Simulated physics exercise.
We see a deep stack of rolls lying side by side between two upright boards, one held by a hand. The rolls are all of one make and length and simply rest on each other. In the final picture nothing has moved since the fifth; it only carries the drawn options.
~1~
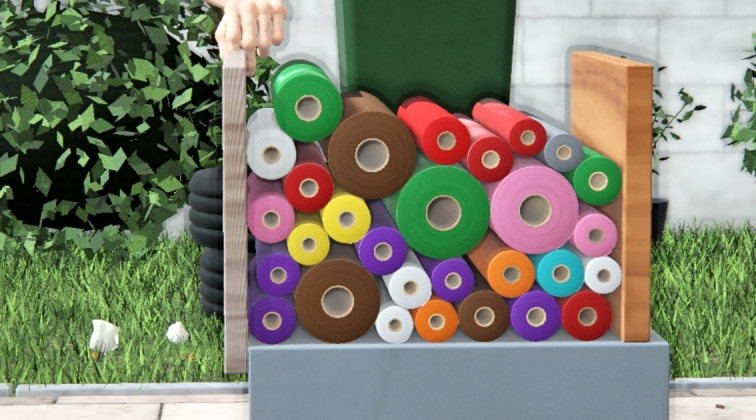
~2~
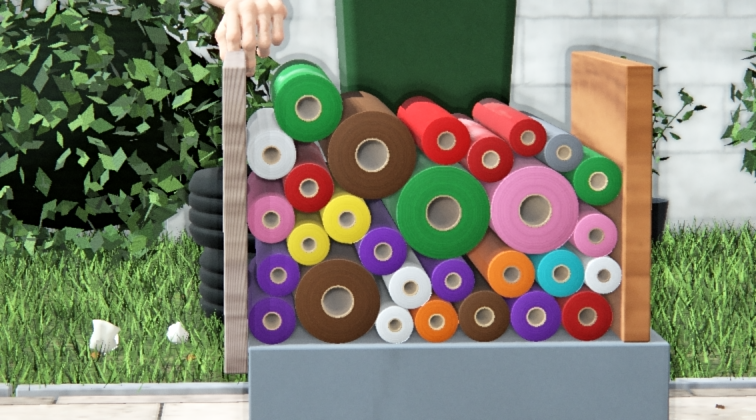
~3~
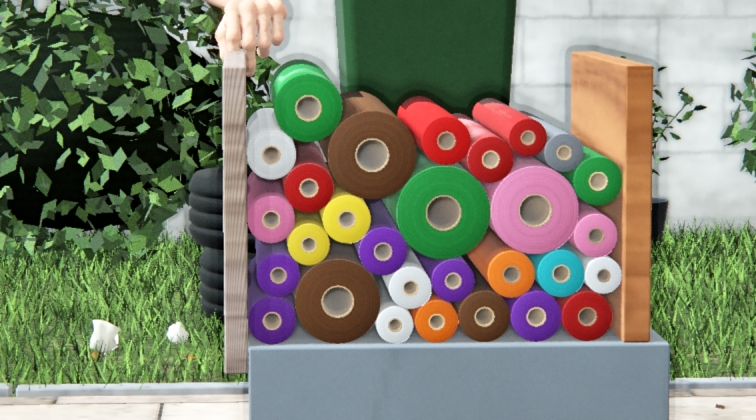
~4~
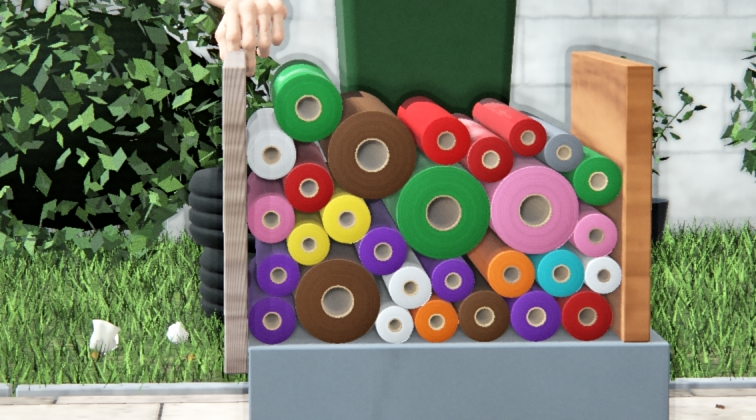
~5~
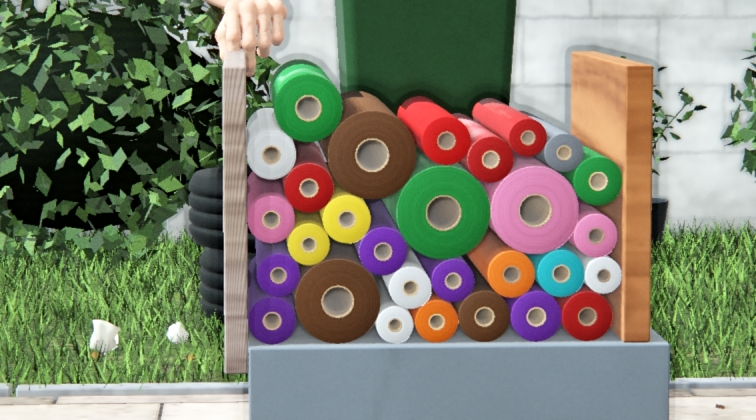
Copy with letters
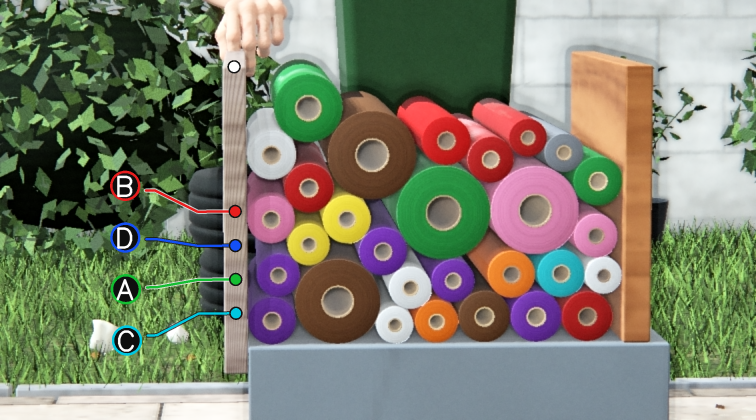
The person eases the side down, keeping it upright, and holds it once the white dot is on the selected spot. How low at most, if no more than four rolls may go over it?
The answer is mark A.
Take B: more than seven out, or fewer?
Fewer than seven.
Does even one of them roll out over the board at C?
Yes, at C.
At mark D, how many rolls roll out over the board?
With D, two.
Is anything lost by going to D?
At D: Yes.
On the marked copy, A at (236, 280); B at (235, 211); C at (236, 313); D at (235, 246); the white dot at (234, 67).
Following A. Soon after the start, top of the board (247, 158).
Later, top of the board (248, 262).
In the end, top of the board (248, 278), four out over the board.
As for the rest, B none out over the board; C more than four out over the board; D two out over the board.
